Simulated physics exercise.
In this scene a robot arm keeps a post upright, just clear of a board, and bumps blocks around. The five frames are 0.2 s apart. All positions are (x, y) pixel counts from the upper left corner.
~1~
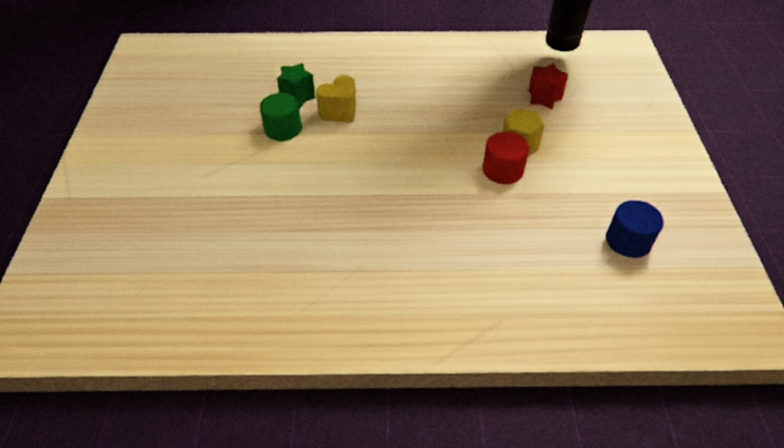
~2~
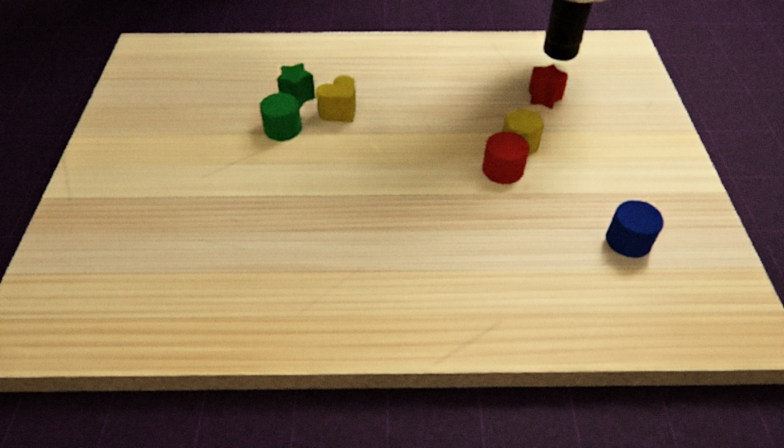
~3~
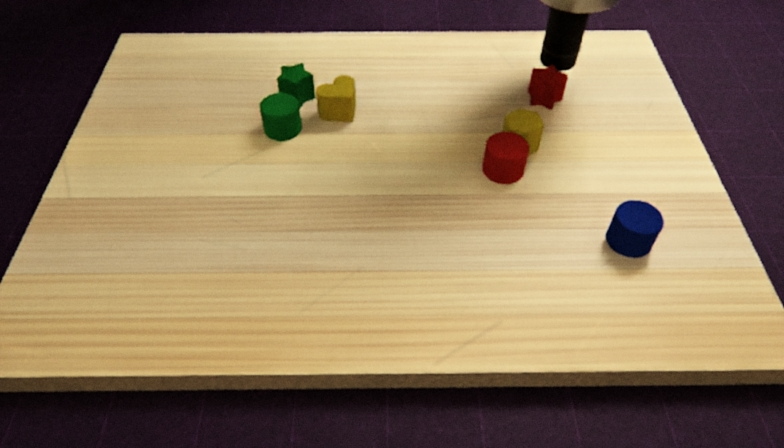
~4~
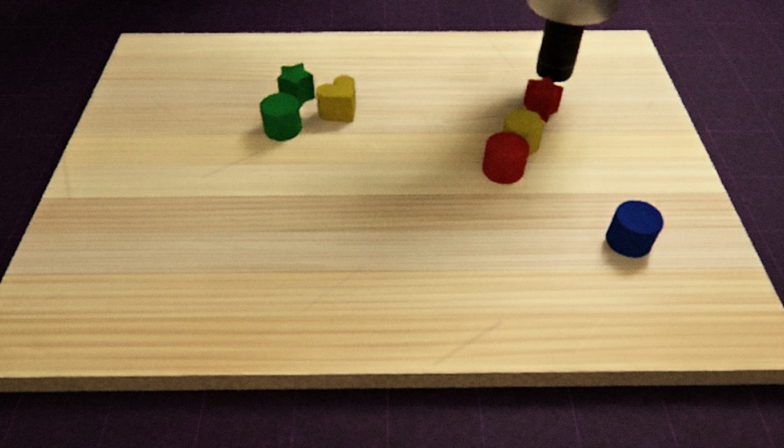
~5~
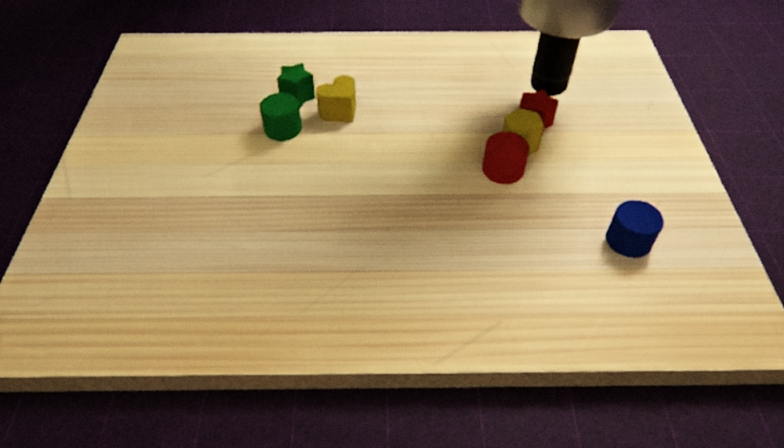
On a wooden board, a black post pushes a red star toward a yellow block.
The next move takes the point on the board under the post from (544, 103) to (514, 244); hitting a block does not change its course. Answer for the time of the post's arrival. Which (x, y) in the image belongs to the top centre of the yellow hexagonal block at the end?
So, by the moment the path ends, you'll find the top centre of the yellow hexagonal block at (470, 147).
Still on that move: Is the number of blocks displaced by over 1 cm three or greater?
Answer: Yes.
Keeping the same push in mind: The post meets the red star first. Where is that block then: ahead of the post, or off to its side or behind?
It is no longer ahead.
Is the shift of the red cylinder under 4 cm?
Answer: No.
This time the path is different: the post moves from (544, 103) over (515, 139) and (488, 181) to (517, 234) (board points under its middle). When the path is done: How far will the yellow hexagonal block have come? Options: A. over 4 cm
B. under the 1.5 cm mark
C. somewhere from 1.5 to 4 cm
Letter A.
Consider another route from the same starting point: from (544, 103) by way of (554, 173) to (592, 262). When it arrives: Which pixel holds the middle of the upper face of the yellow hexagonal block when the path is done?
My prediction: (491, 137).
The first path, step by step. One third of the way, post (539, 127); red cylinder (482, 169); yellow hexagonal block (488, 140), turned 25° clockwise; red star (522, 137), turned 55° clockwise.
Two thirds of the way, post (529, 174); red cylinder (461, 186); yellow hexagonal block (470, 147), turned 75° clockwise; red star (502, 180), turned 70° clockwise.
At the end, post (518, 227); red cylinder (449, 192); yellow hexagonal block (470, 147), turned 75° clockwise; red star (481, 213), turned 120° clockwise; blue cylinder unmoved.
